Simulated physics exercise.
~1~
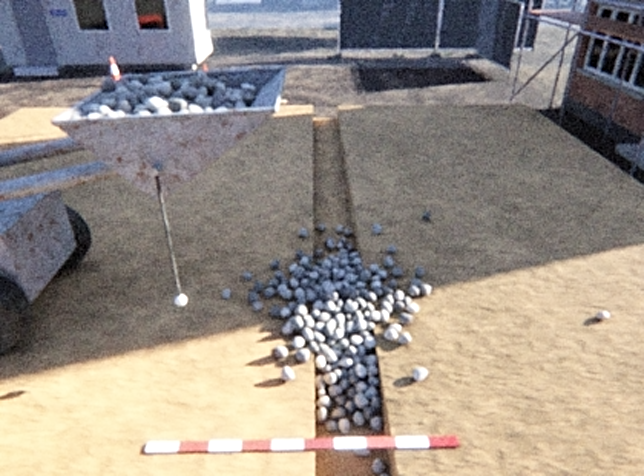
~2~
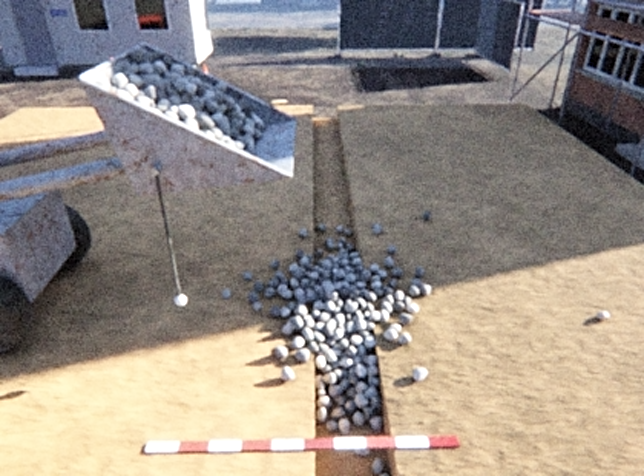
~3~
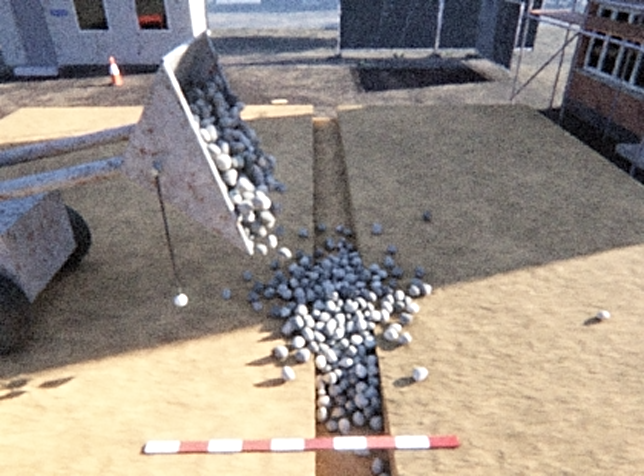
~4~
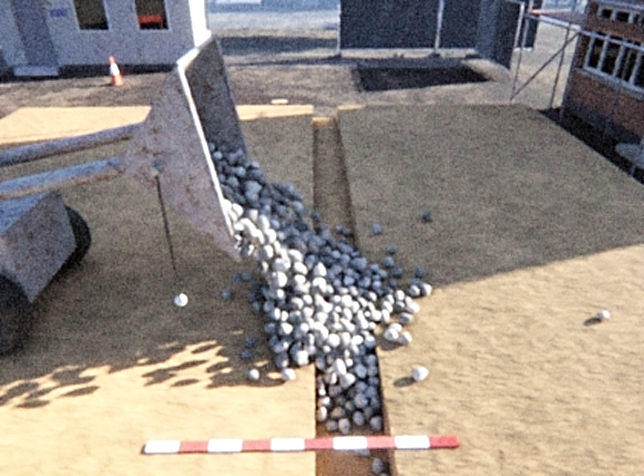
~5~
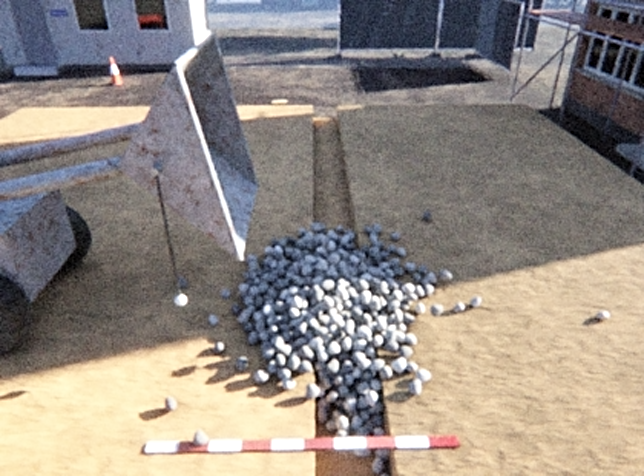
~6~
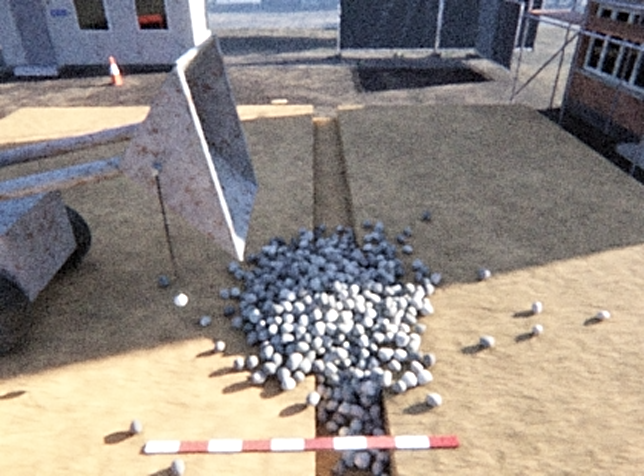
A sandy building site with a narrow straight trench is seen from above, with pale buildings behind and a brick one at right. At left, a wheeled loader holds up a grey bucket of rounded grey stones, a rod with a white ball hanging beneath it, while similar stones already lie heaped over the trench beyond a red and white striped pole. The bucket tips steeply towards the right, and its stones slide out and pour onto the heap. A few roll away across the sand on both sides. Finally the emptied bucket stays tilted beside a broader pile straddling the trench.
